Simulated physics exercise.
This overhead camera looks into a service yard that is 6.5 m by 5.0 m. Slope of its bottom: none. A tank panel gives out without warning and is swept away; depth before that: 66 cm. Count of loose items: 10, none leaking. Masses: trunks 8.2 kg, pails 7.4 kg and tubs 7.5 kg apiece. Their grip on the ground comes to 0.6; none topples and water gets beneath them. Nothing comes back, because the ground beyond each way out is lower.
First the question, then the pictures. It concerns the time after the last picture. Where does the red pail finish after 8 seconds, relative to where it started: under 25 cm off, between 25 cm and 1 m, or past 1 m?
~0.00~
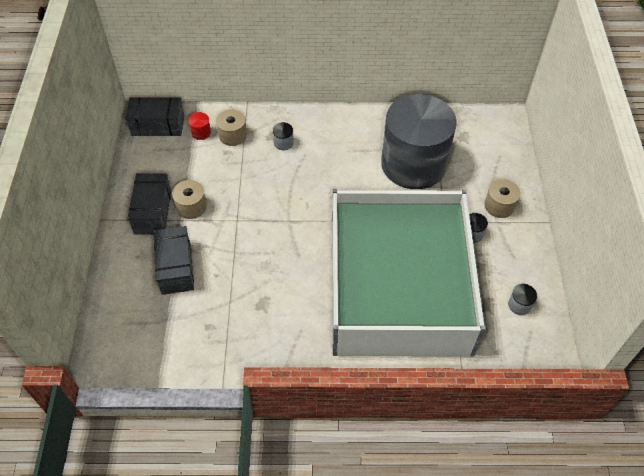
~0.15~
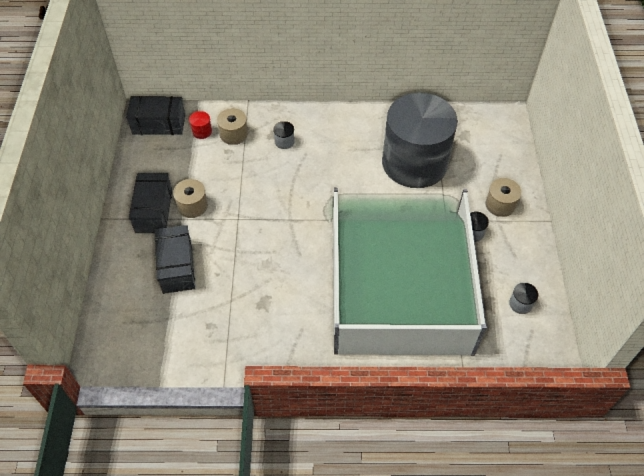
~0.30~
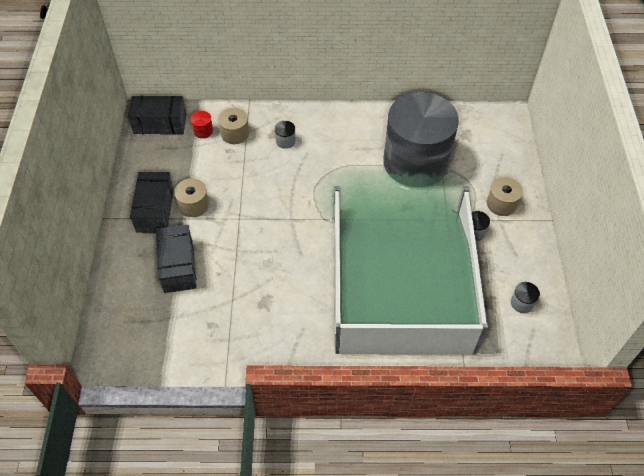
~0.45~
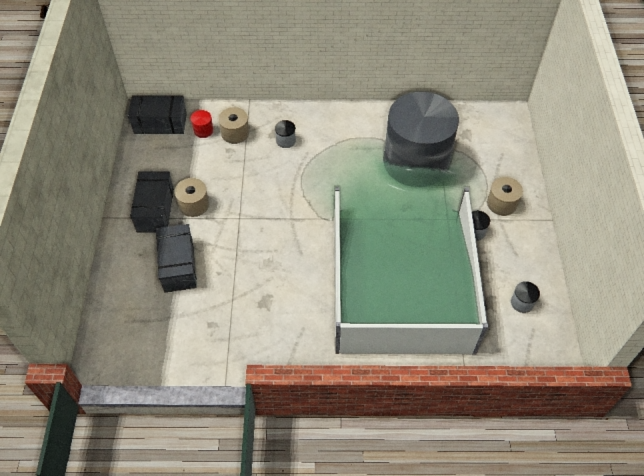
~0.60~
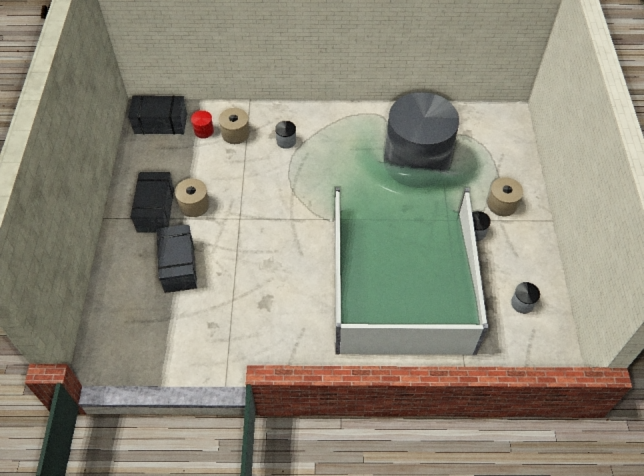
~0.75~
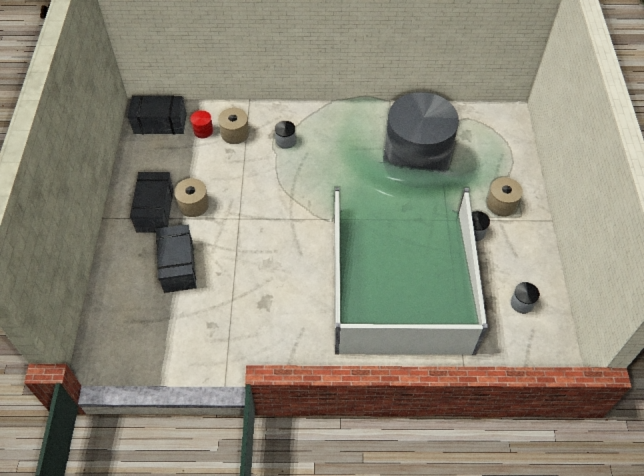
The red pail finishes past 1 m off.
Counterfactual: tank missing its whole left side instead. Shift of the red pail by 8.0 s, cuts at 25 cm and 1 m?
Well, the red pail goes a long way then.
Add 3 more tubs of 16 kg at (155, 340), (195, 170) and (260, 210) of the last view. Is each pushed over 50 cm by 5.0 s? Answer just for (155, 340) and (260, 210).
So it goes behind the line, then behind the line.
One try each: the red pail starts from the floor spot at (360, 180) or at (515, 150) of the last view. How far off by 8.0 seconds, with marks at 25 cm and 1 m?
Well, the first time it covers a big distance, and the second time it covers a big distance.
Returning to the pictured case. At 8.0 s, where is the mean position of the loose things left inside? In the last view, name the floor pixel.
Averaged position, last view: Near pixel (307, 286).
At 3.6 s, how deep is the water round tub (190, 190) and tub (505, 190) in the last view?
About 2 and 3 cm.
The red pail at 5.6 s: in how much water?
Around 6 cm.
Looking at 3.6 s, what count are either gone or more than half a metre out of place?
By that point, 5.
After 1.6 s the red pail is near (201, 118), 0.0 m from its start, aground; 0 of 10 are out; 1 afloat.
After 3.6 s the red pail is near (157, 177), 1.3 m from its start, afloat; 0 of 10 are out; 4 afloat.
After 5.6 s the red pail is near (190, 228), 2.1 m from its start, aground; 0 of 10 are out; 5 afloat.
After 8.0 s the red pail is near (195, 246), 2.4 m from its start, aground; 1 of 10 are out; 4 afloat.
